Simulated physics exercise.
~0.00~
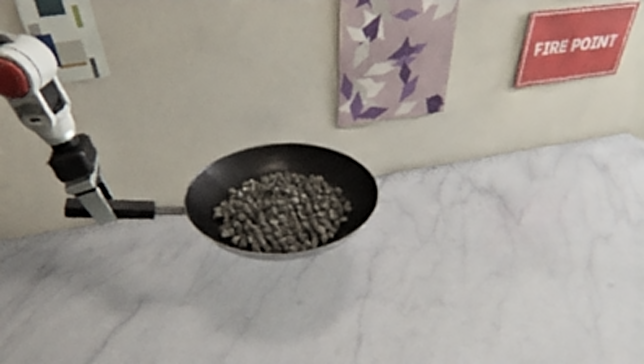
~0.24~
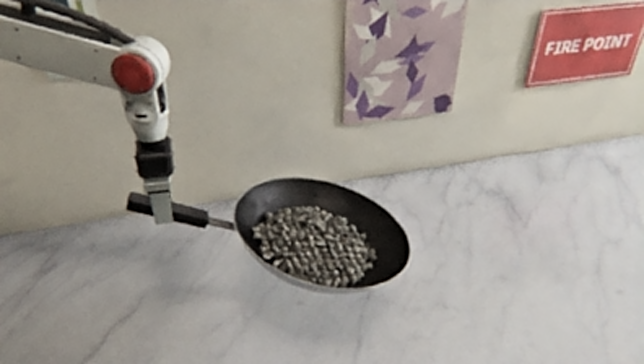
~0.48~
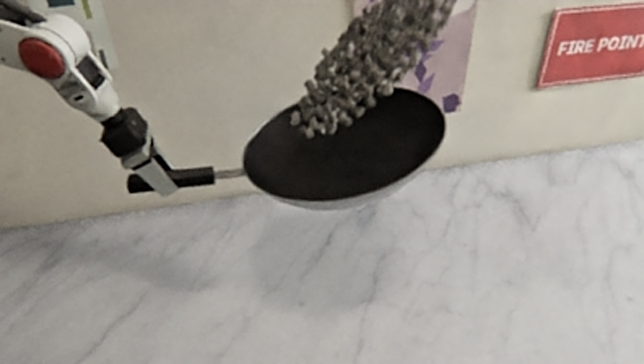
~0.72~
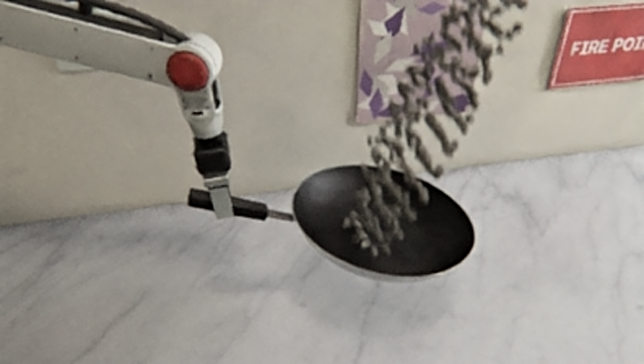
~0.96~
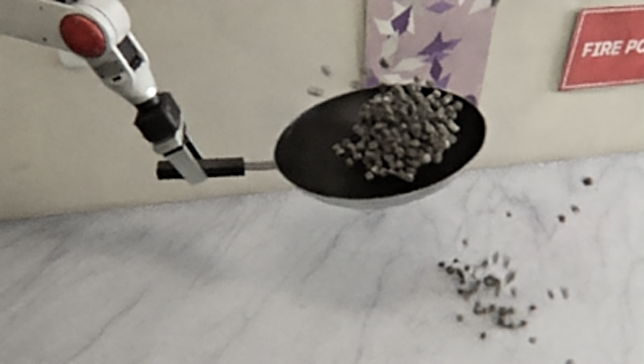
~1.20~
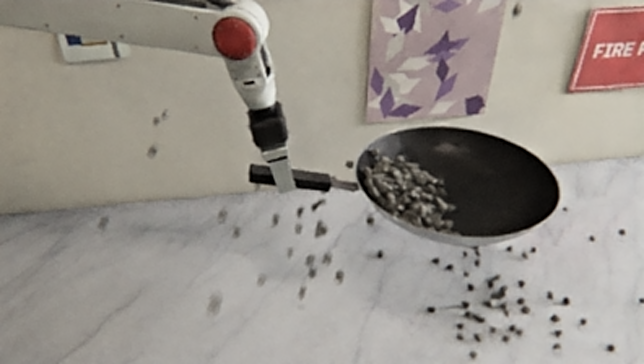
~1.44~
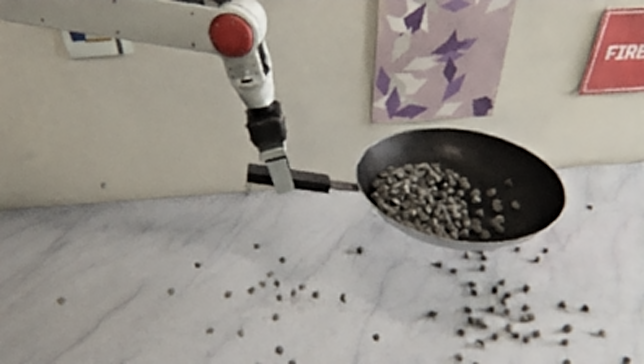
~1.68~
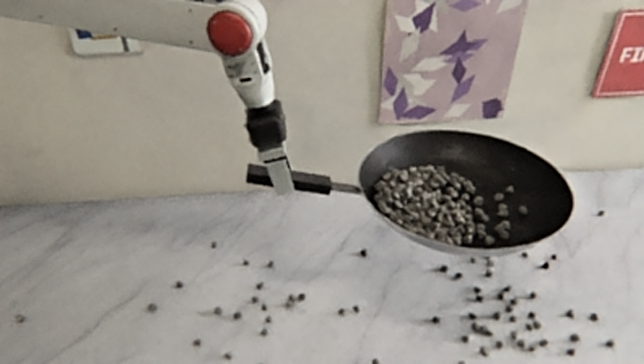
The clip shows a robot arm holding a dark frying pan of small grey pebbles above a marble surface, tossing them up as it moves right. Many land back in the pan, others scatter across the surface, and the pan ends level and still, holding most of the pebbles.
